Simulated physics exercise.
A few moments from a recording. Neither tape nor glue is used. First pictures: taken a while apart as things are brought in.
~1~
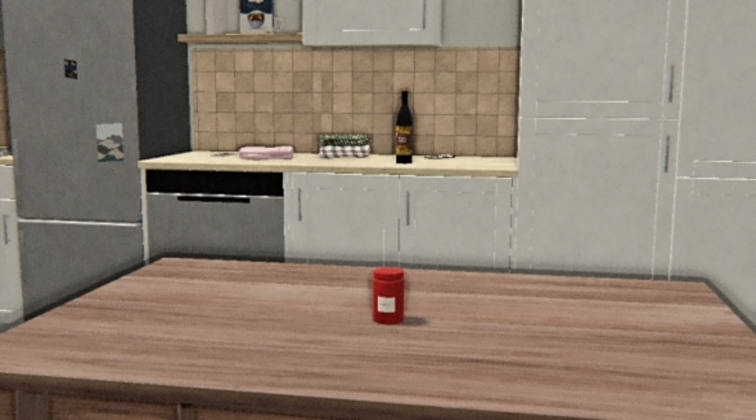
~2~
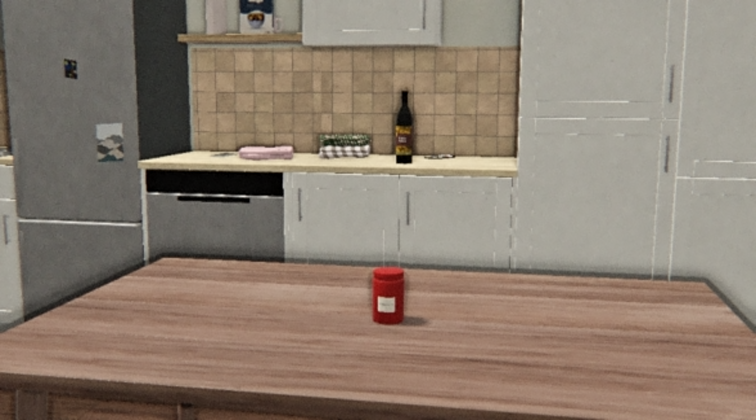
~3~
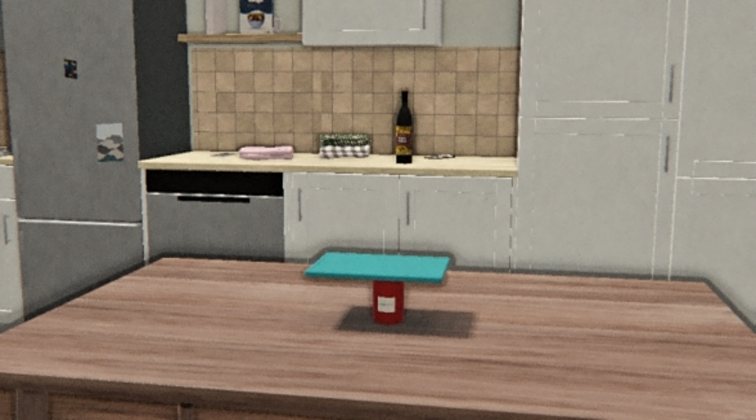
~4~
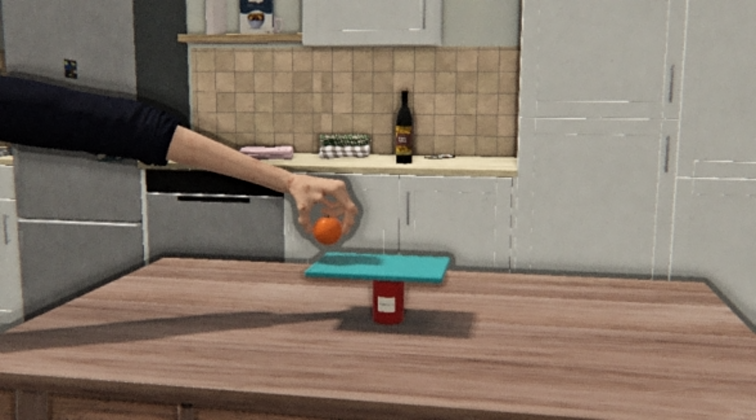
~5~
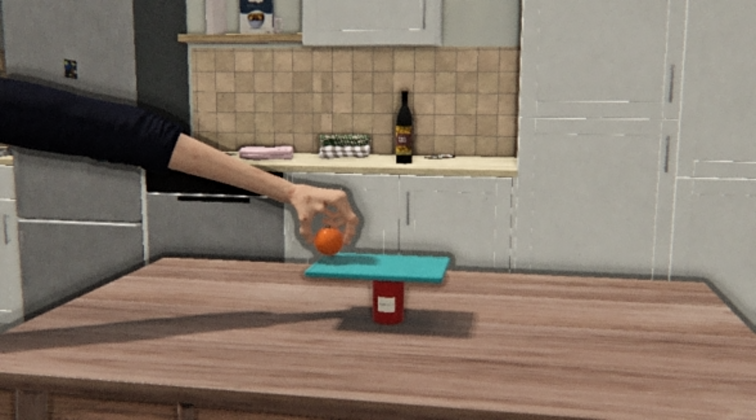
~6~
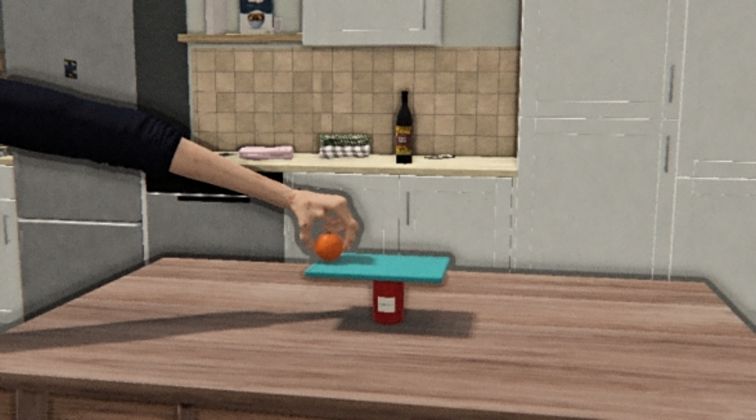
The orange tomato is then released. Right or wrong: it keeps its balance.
Wrong.
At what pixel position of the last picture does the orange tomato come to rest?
End position in the final view: Approximately (310, 301).
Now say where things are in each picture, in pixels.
In the first frame, the last thing is not in view yet; red jar (389, 295).
In the second frame, the last thing is not in view yet; red jar (389, 295).
In the third frame, the last thing is not in view yet; red jar (389, 295).
In the fourth frame, still above its spot; orange tomato (327, 230); red jar (389, 295).
In the fifth frame, still above its spot; orange tomato (329, 241); red jar (389, 295).
In the sixth frame, set down, still held; orange tomato (329, 247); red jar (389, 295).
Then, 0.30 s later than the last frame, orange tomato now fallen; turquoise lid tilted by 52°.
Then, 0.50 s later than the last frame, turquoise lid tilted by 58°.
When it is over, fallen, orange tomato; lying over in the stack, turquoise lid; red jar as before. End places, in pixels of the last picture, orange tomato near (310, 301). The stack loses its balance.
